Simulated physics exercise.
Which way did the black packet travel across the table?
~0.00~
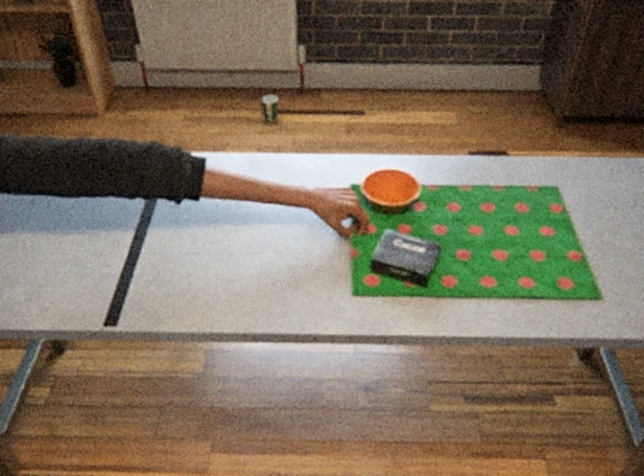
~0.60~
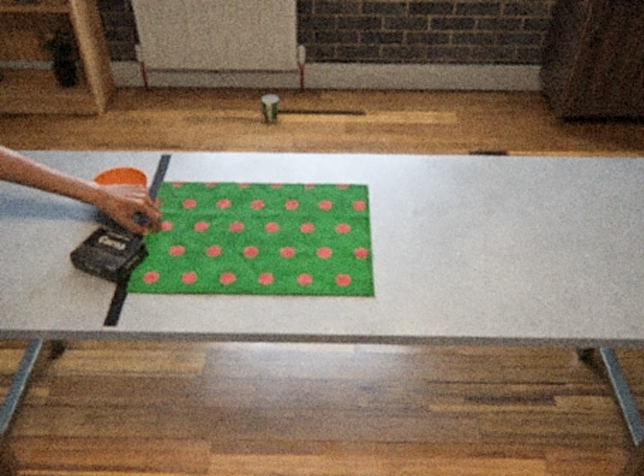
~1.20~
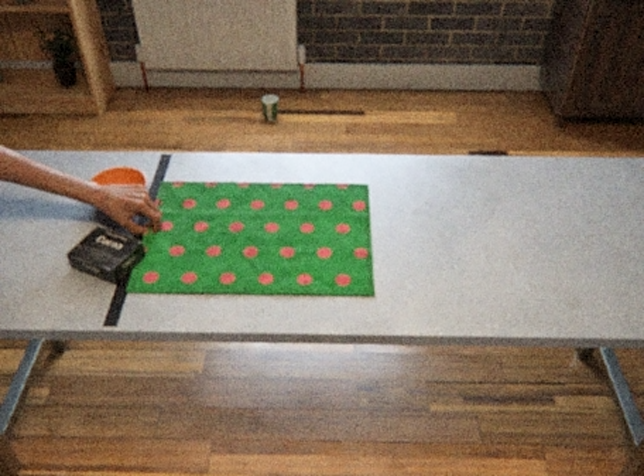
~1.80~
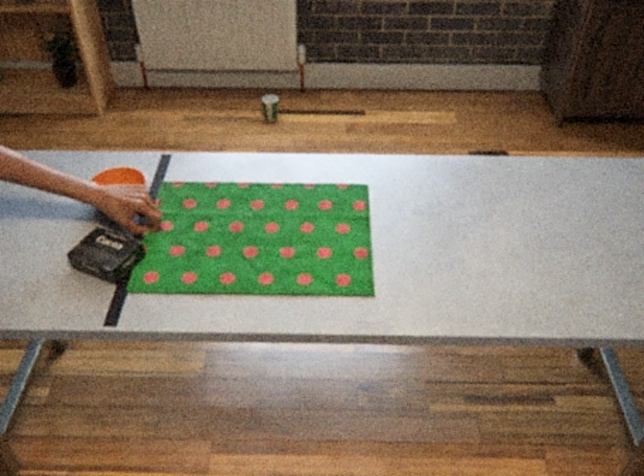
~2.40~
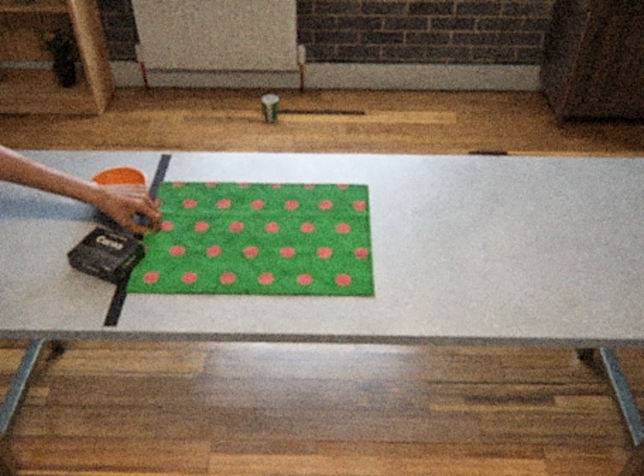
The black packet travelled to the left, towards the strip of dark tape.
